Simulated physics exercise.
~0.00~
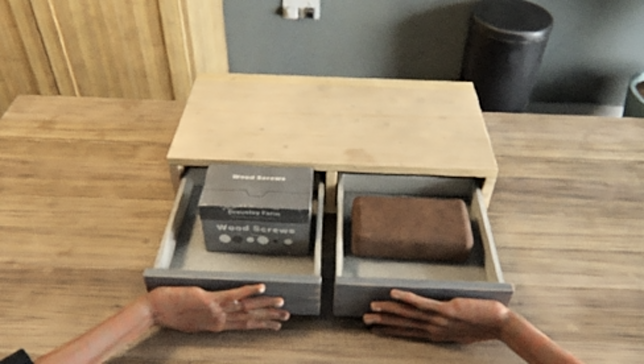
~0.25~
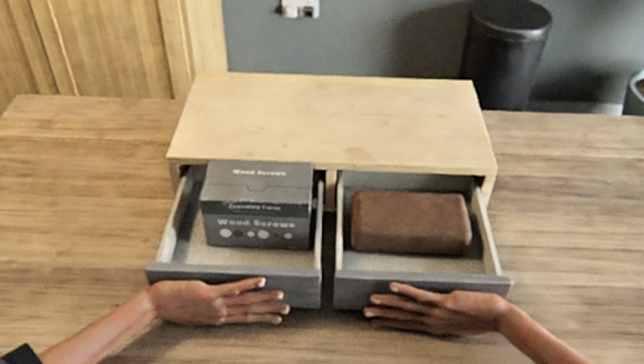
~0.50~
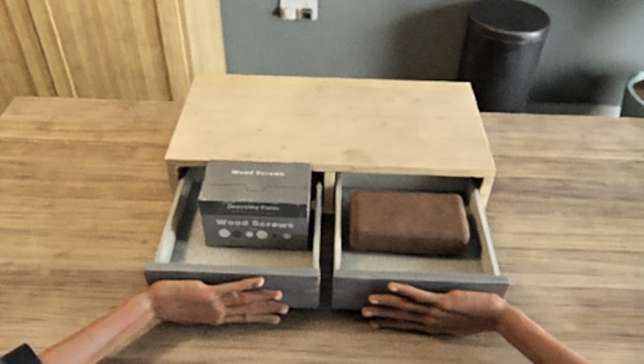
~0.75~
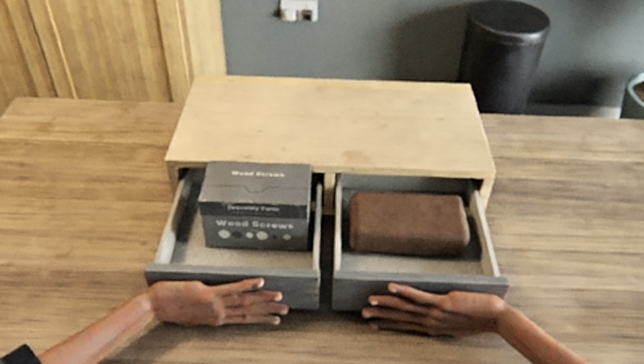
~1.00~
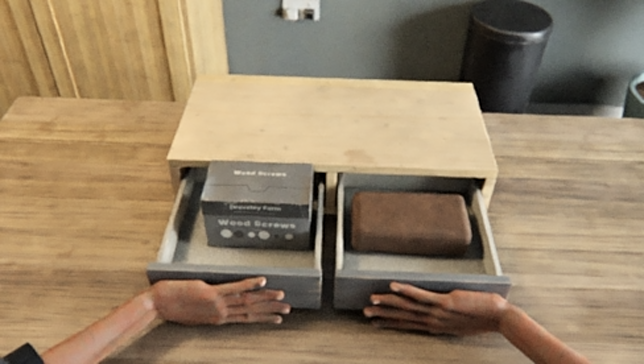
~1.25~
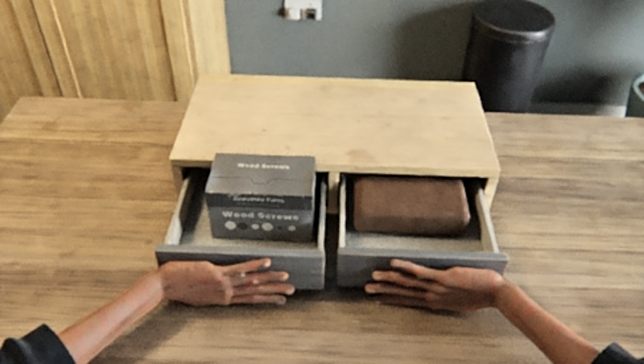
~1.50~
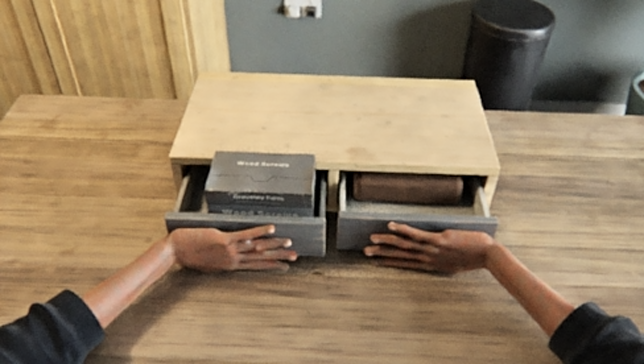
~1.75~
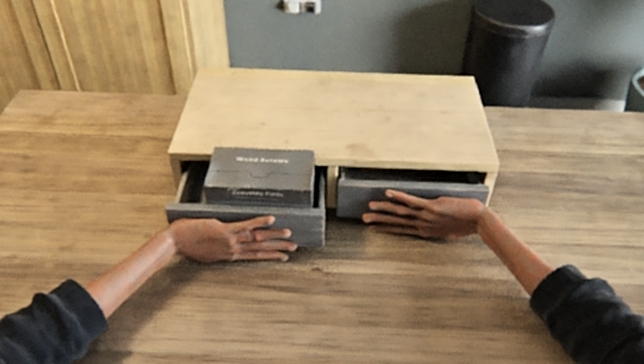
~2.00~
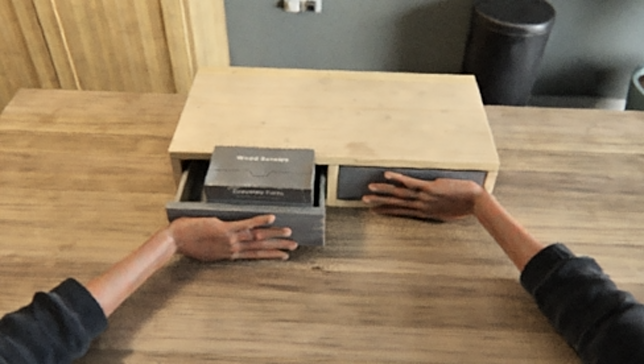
The video shows two hands pushing in the open drawers of a wooden chest, the left holding a grey box of wood screws and the right a brown loaf. Both slide inward, then the left drawer stops and stays ajar while the right one shuts flush.
